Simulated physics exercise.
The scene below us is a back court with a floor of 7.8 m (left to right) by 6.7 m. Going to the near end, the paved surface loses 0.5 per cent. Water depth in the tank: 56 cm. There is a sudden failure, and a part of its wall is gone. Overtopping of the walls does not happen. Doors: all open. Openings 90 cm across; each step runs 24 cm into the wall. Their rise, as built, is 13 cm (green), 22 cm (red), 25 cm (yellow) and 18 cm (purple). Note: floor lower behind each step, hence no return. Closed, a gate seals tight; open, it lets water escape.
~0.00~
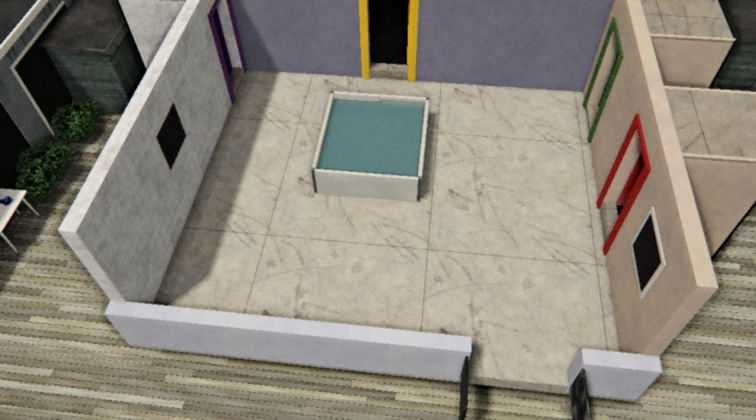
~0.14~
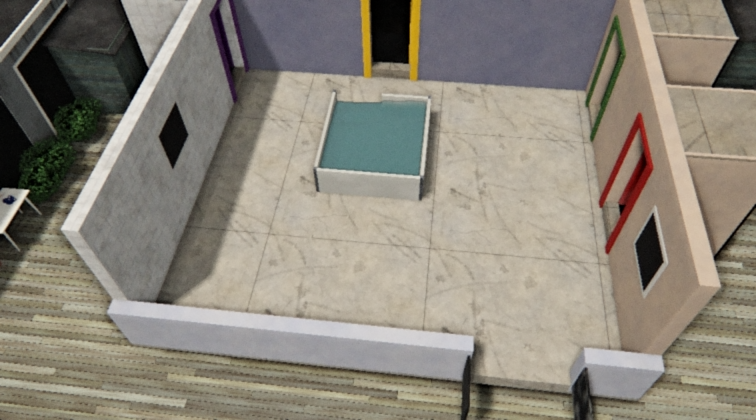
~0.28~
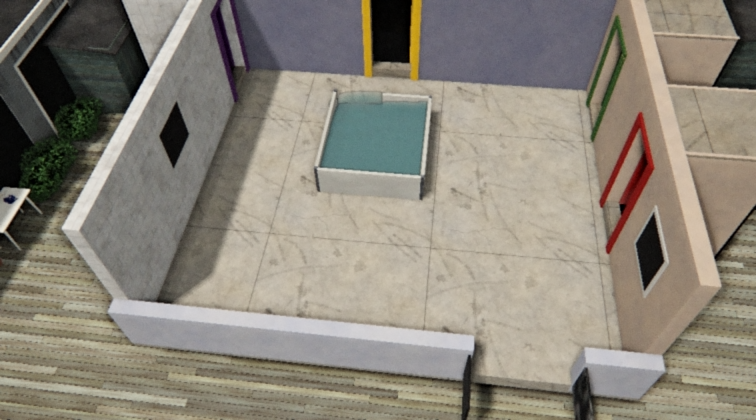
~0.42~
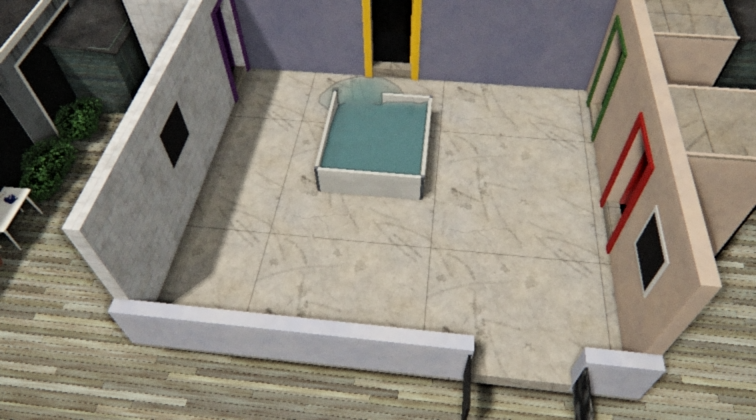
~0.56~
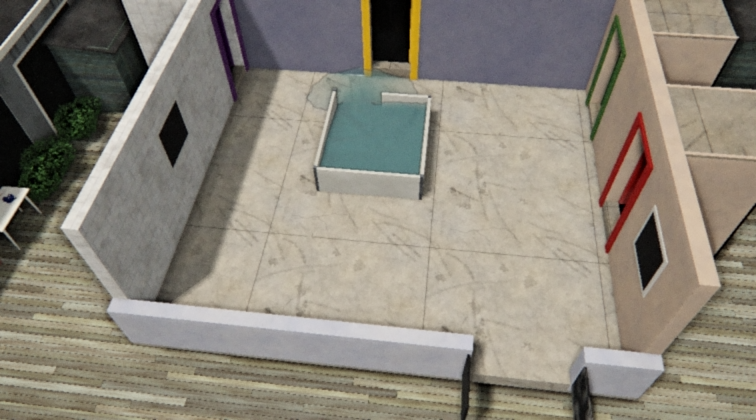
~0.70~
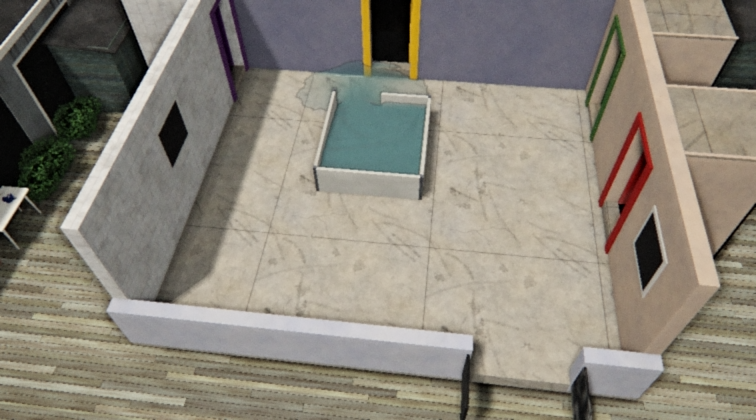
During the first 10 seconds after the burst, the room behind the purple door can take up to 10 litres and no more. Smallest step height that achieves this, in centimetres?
25 cm.
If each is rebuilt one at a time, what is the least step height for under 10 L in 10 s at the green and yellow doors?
You'd want about 9.5 centimetres at green and about 31 centimetres at yellow.
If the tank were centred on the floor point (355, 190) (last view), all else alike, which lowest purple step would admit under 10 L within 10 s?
It should be around 25 cm high.
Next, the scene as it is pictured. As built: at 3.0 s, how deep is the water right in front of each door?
Centimetres: Green = 6, red = 0, yellow = 23, purple = 26.
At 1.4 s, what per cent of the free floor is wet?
Approximately 10 % of it.
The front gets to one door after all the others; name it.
That would be the red door.
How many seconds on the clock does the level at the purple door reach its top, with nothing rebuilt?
Around 2.4 seconds.
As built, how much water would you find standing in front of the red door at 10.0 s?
Depth: Near 3.0 cm.
After 1.4 s water covers 10 % of the floor, deepest (38 cm) near (360, 81); it has not reached the purple door.
After 3.0 s water covers 30 % of the floor, deepest (28 cm) near (244, 78); 26 cm at the purple door, 36 litres in over its 18 cm step.
After 10.0 s water covers 90 % of the floor, deepest (10 cm) near (352, 80); 9 cm at the purple door, 59 litres in over its 18 cm step.
At the purple door as built, the water arrived by 1.6 s and peaked near 27 cm at 2.4 s.
Run again over the same 10 s with other heights there, 39 litres in over 20 cm, 5 litres over 27 cm. The limit of 10 litres is kept from about 25 cm up.
